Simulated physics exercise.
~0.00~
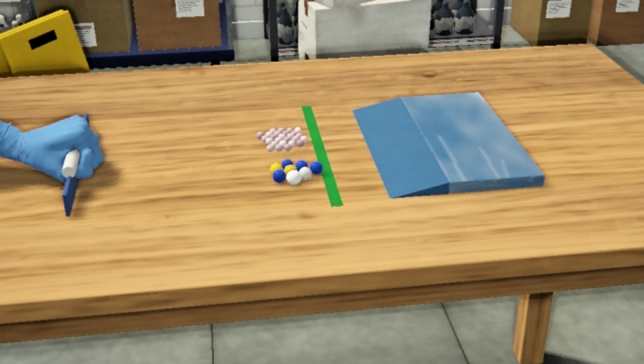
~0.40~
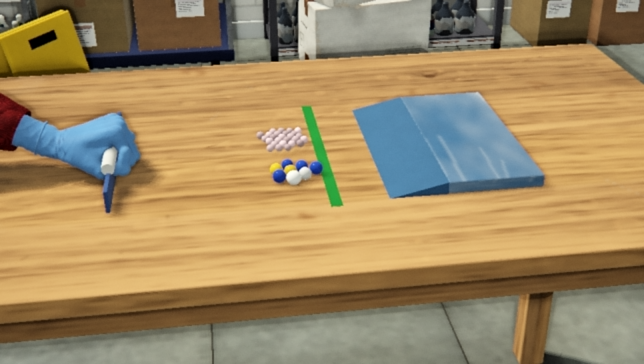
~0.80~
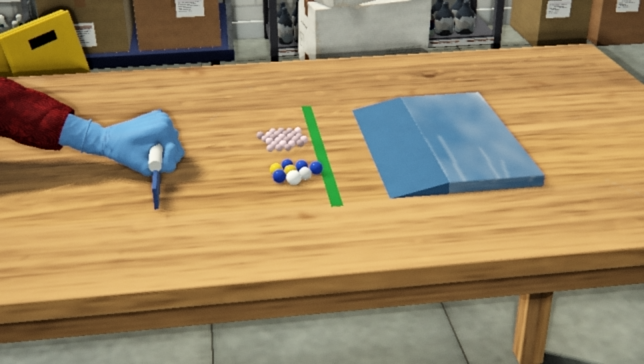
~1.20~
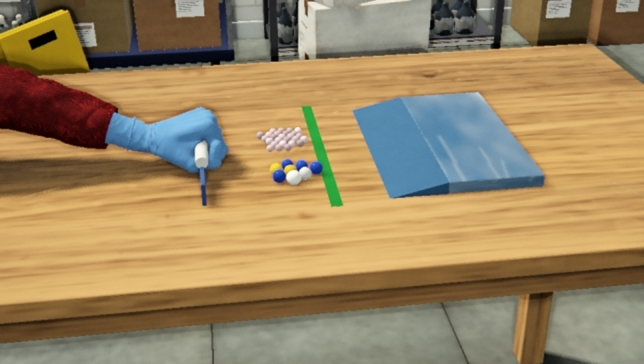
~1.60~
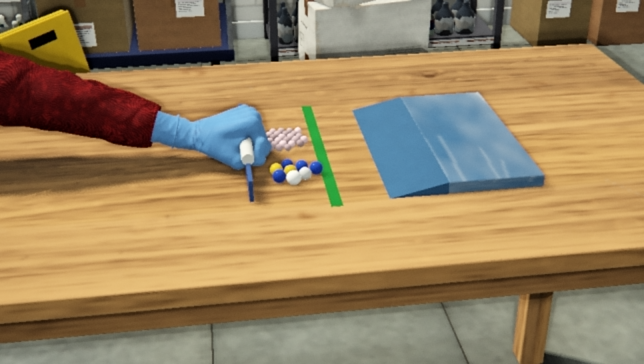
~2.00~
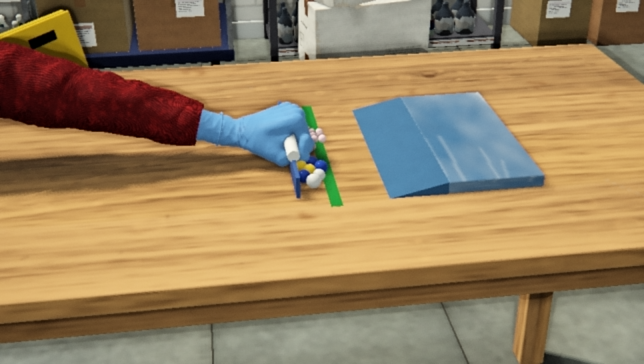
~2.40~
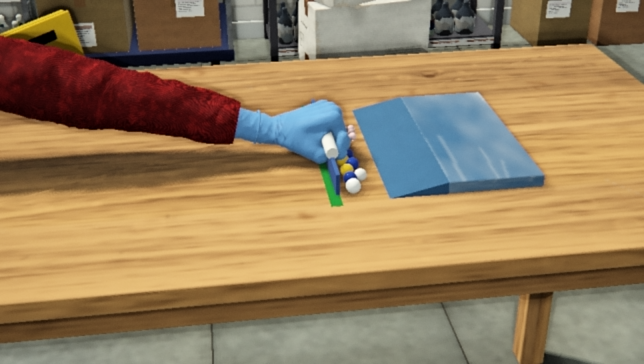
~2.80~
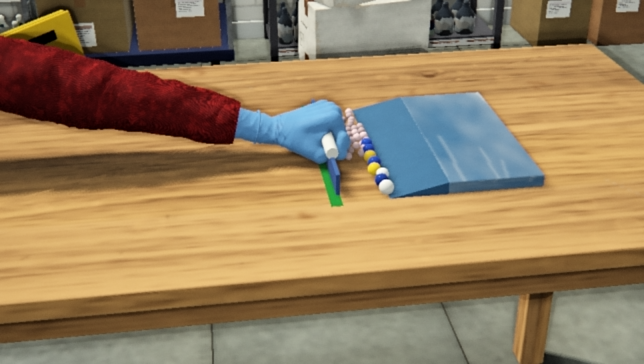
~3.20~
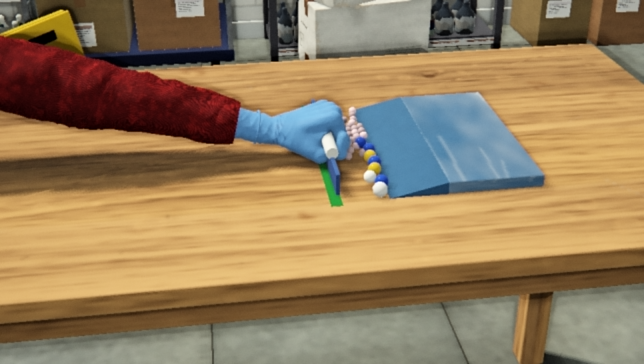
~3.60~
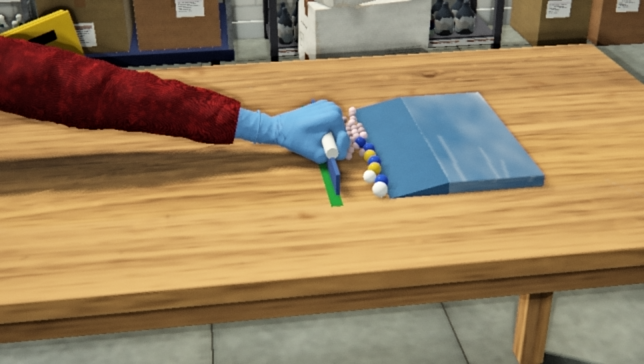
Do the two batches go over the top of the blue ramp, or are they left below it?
Both batches are left below. The pink beads and the larger coloured balls come to rest by the ramp's near left edge, and none go over the top.
